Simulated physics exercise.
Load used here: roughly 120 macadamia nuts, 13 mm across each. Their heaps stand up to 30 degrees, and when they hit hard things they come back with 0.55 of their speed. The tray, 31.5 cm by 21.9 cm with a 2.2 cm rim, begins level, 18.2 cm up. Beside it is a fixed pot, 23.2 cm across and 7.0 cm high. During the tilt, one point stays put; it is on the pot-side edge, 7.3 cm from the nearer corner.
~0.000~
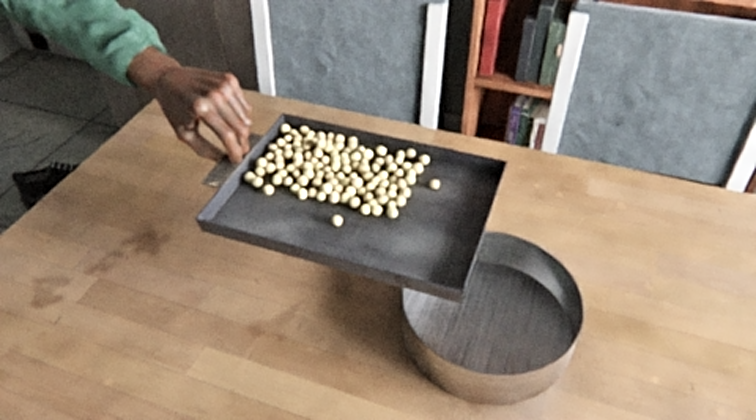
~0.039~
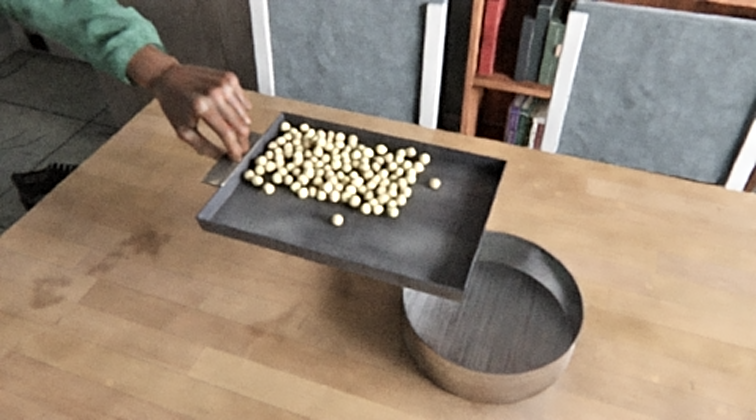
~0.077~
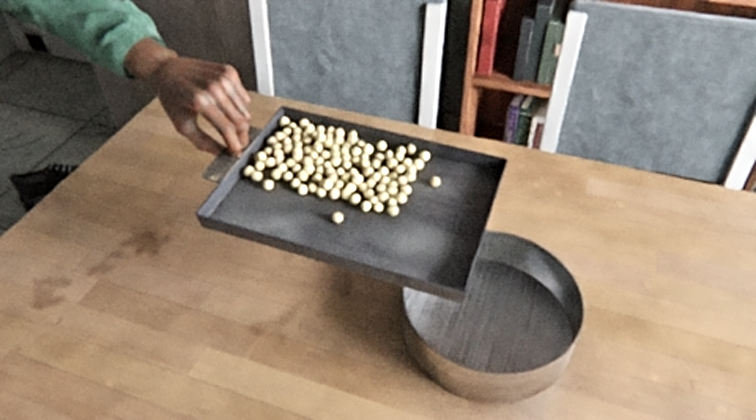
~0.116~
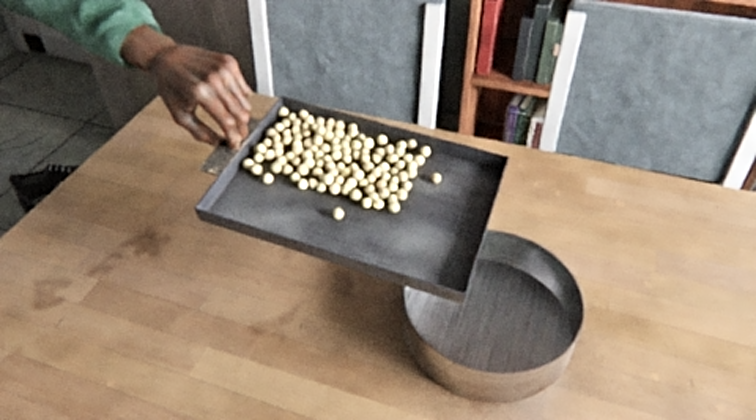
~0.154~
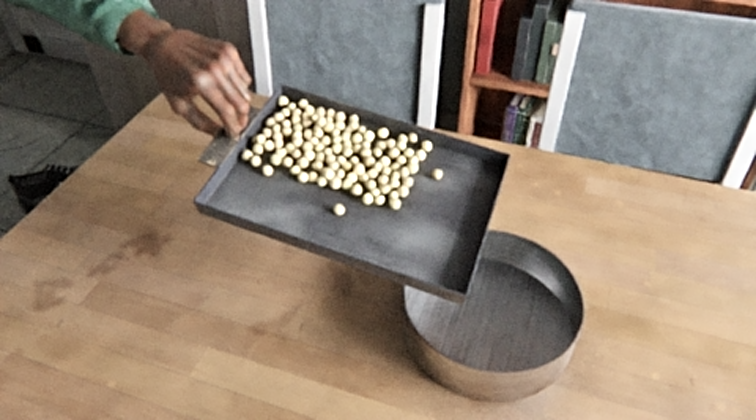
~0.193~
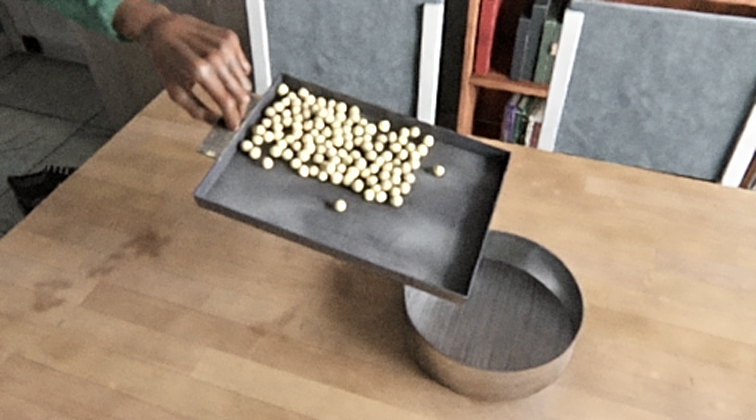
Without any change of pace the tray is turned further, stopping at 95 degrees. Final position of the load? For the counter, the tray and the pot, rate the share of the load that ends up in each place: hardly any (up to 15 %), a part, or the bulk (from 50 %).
Share of the load - the counter: The bulk, the tray: Hardly any, the pot: A part.
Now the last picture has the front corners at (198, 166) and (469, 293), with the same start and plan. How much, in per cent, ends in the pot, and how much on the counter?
The pot gets 55 and the counter 45.
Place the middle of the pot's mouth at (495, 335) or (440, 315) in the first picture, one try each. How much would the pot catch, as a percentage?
The shares would be near 95 and 65 per cent respectively.
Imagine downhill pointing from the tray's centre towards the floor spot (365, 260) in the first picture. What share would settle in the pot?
Near 35 percent, give or take.
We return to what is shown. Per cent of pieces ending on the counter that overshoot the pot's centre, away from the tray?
Some 80 per cent of the spill lies beyond the centre.
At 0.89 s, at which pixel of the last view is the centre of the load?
Load centre, approx.: (476, 316) px.
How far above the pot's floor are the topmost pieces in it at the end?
Roughly 1.5 centimetres.
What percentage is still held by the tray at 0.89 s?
It works out to near 50 per cent of the load.
After 0.61 s, tilt 52 degrees; the tray holds 100 %, the pot 0 %.
Then, at 0.89 s, tilt 78 degrees; the tray holds 50 %, the pot 5 %.
Then, at 1.28 s, tilt 95 degrees; the tray holds 20 %, the pot 15 %.
In the end, at 2.5 s, counter 60 %, tray 0 %, pot 40 %.
